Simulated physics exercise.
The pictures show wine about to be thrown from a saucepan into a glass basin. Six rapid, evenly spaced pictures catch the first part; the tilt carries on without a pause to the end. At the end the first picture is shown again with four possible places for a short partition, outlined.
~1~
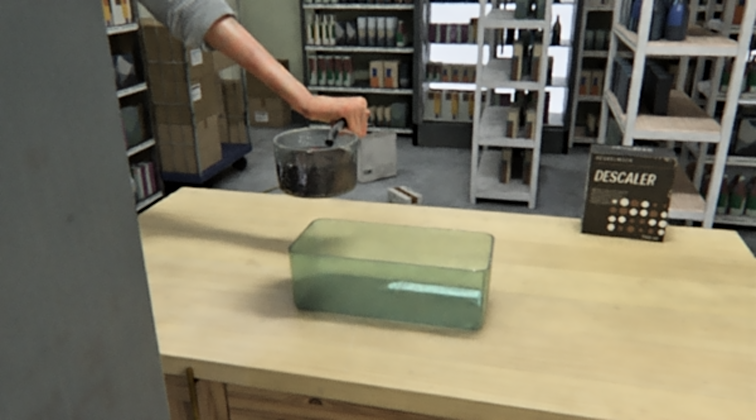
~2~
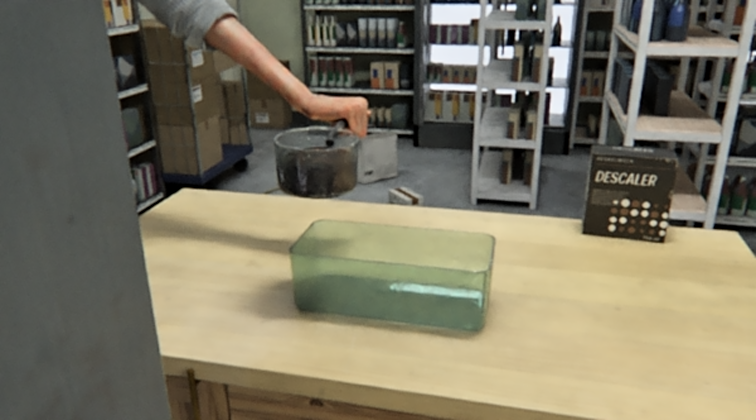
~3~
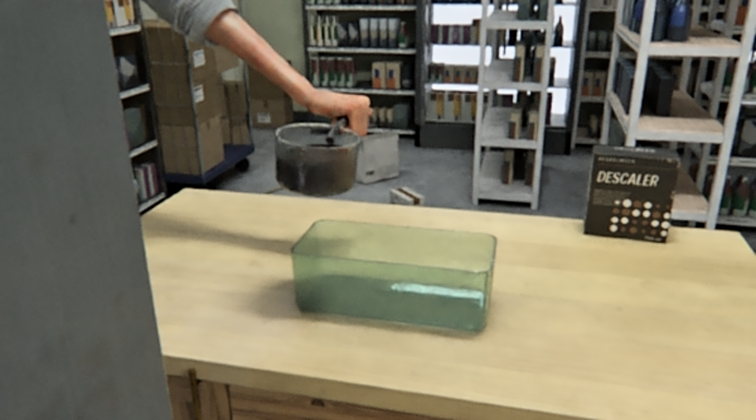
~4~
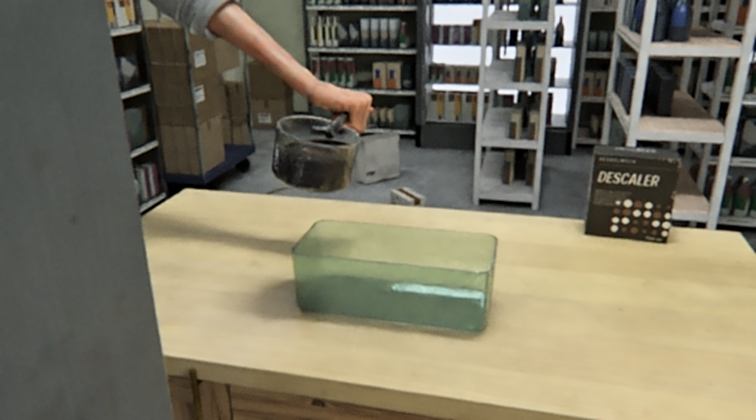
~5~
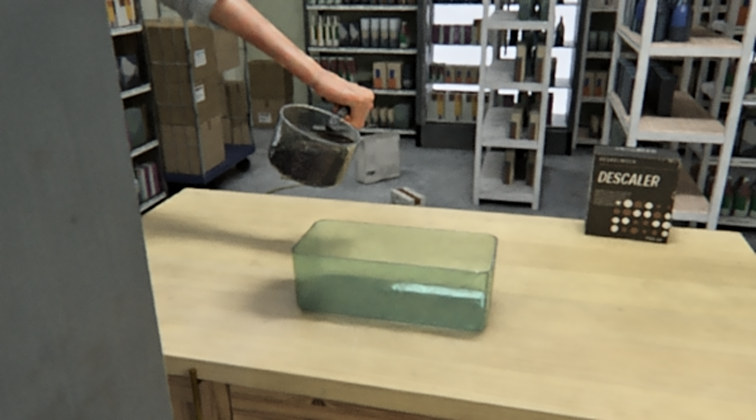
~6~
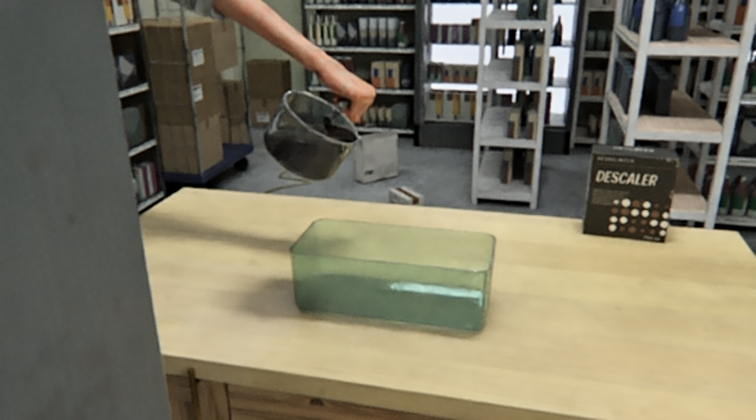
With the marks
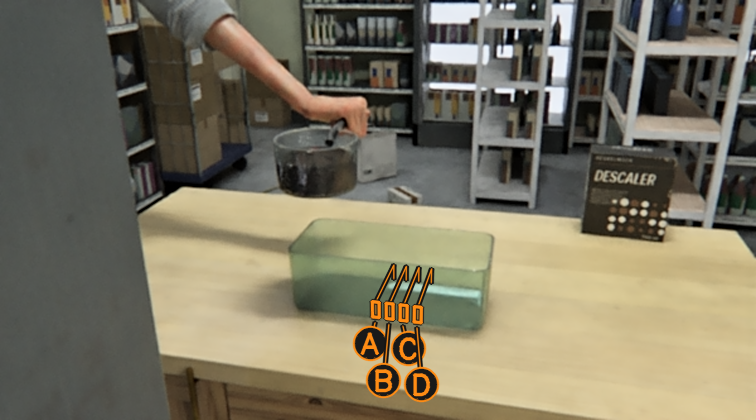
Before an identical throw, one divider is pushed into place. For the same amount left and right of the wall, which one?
I would pick slot D.
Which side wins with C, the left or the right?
The right one.
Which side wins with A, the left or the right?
The right side.
On the marked copy, A at (375, 322); B at (388, 324); C at (402, 325); D at (416, 327).
Choosing A, about 8 % ends left of the wall and 90 % right of it.
Choosing B, about 12 % ends left of the wall and 86 % right of it.
Choosing C, about 20 % ends left of the wall and 79 % right of it.
Choosing D, about 49 % ends left of the wall and 49 % right of it.
